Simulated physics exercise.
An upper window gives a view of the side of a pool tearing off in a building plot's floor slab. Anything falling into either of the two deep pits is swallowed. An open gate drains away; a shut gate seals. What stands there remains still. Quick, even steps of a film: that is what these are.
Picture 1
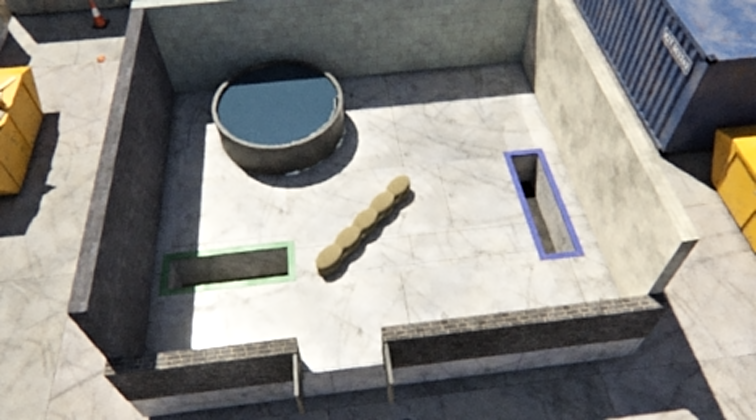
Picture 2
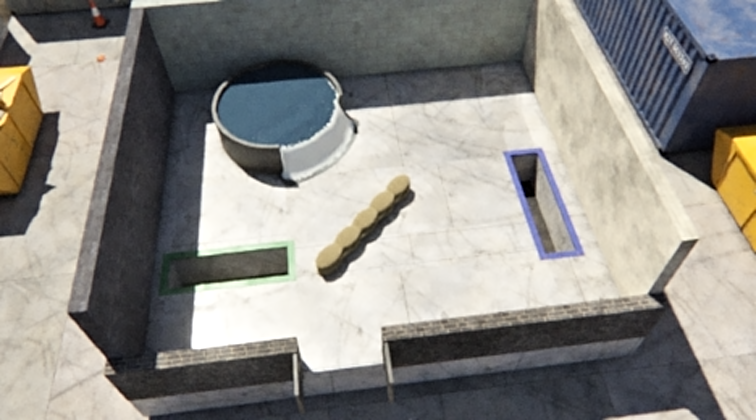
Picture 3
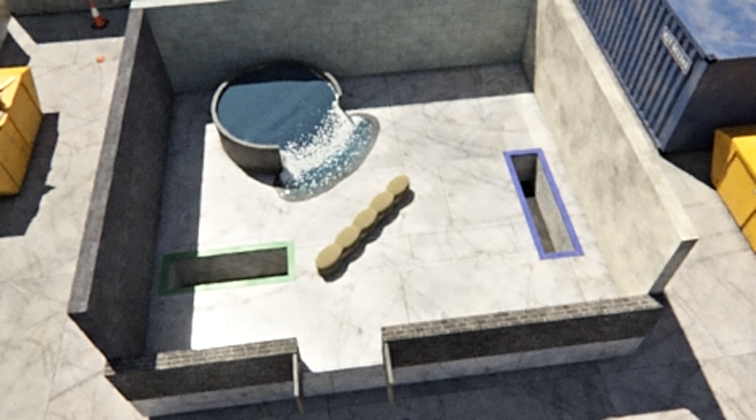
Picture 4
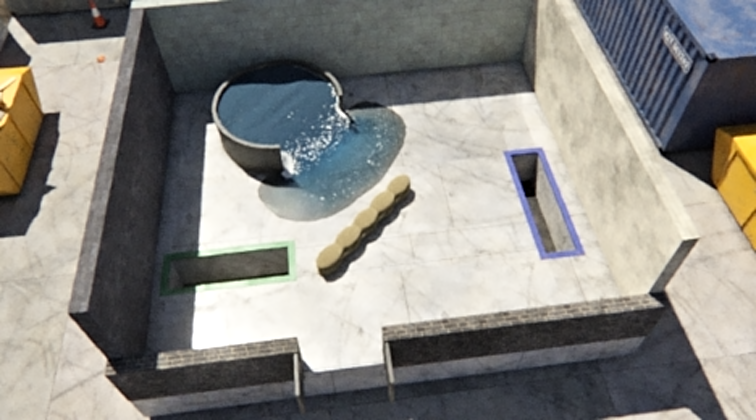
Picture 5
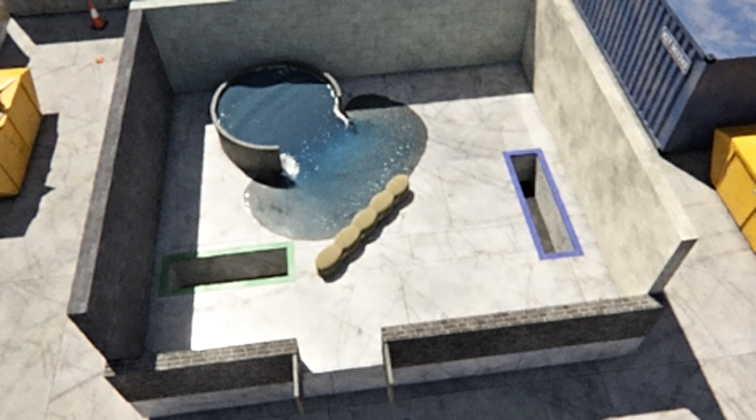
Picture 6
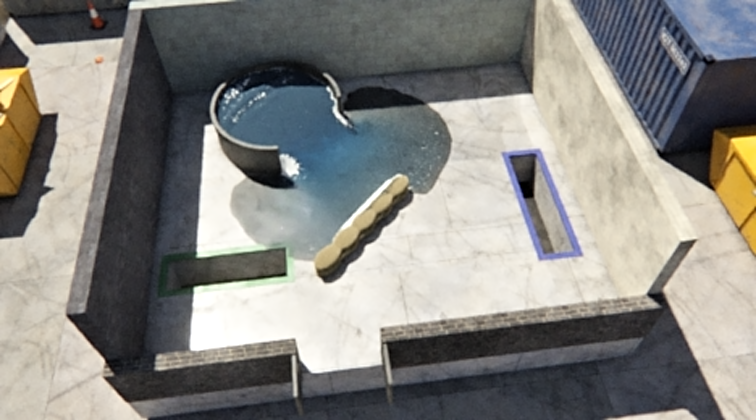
A walled concrete plot with a pale floor slab is seen from high above, a blue container and yellow bins outside its walls. A round dark-rimmed tank of still water stands at upper left, with a diagonal row of tan round posts, a green-edged slot at lower left and a blue-edged one at right. The tank's lower-right side breaks open, and water gushes out foaming, spreading across the slab to the posts.
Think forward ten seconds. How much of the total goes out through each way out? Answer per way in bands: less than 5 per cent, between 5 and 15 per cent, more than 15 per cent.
Going out through each: The gate, less than 5 per cent; the blue pit, more than 15 per cent; the green pit, more than 15 per cent.
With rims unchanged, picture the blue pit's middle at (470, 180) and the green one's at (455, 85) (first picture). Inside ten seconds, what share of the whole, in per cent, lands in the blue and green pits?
Log, per cent - blue: 35, green: 8.
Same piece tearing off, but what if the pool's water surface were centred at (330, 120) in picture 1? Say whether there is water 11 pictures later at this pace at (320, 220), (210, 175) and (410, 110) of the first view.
Looking at all three, I'd call them swamped, bone dry, bone dry.
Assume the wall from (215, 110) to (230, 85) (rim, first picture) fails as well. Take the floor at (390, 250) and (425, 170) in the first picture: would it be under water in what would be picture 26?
In order: Spared and spared.
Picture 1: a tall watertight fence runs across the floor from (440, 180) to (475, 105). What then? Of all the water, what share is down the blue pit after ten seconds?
Blue: 12 %.
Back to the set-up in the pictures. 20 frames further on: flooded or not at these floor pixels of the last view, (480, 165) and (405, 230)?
Point 1: Inundated; point 2: Unwetted.
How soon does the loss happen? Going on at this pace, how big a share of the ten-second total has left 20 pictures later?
About 45 per cent.
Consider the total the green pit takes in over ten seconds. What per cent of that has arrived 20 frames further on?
My estimate: Close to 45 per cent.
A moment on, water covers 35 % of the floor; the gate 0 %, the blue pit 1 %, the green pit 1 %.
Next, water covers 45 % of the floor; the gate 0 %, the blue pit 6 %, the green pit 5 %.
Then, water covers 50 % of the floor; the gate 0 %, the blue pit 14 %, the green pit 12 %.
Later, water covers 65 % of the floor; the gate 1 %, the blue pit 22 %, the green pit 20 %.
In the end, water covers 80 % of the floor; the gate 1 %, the blue pit 29 %, the green pit 26 %.
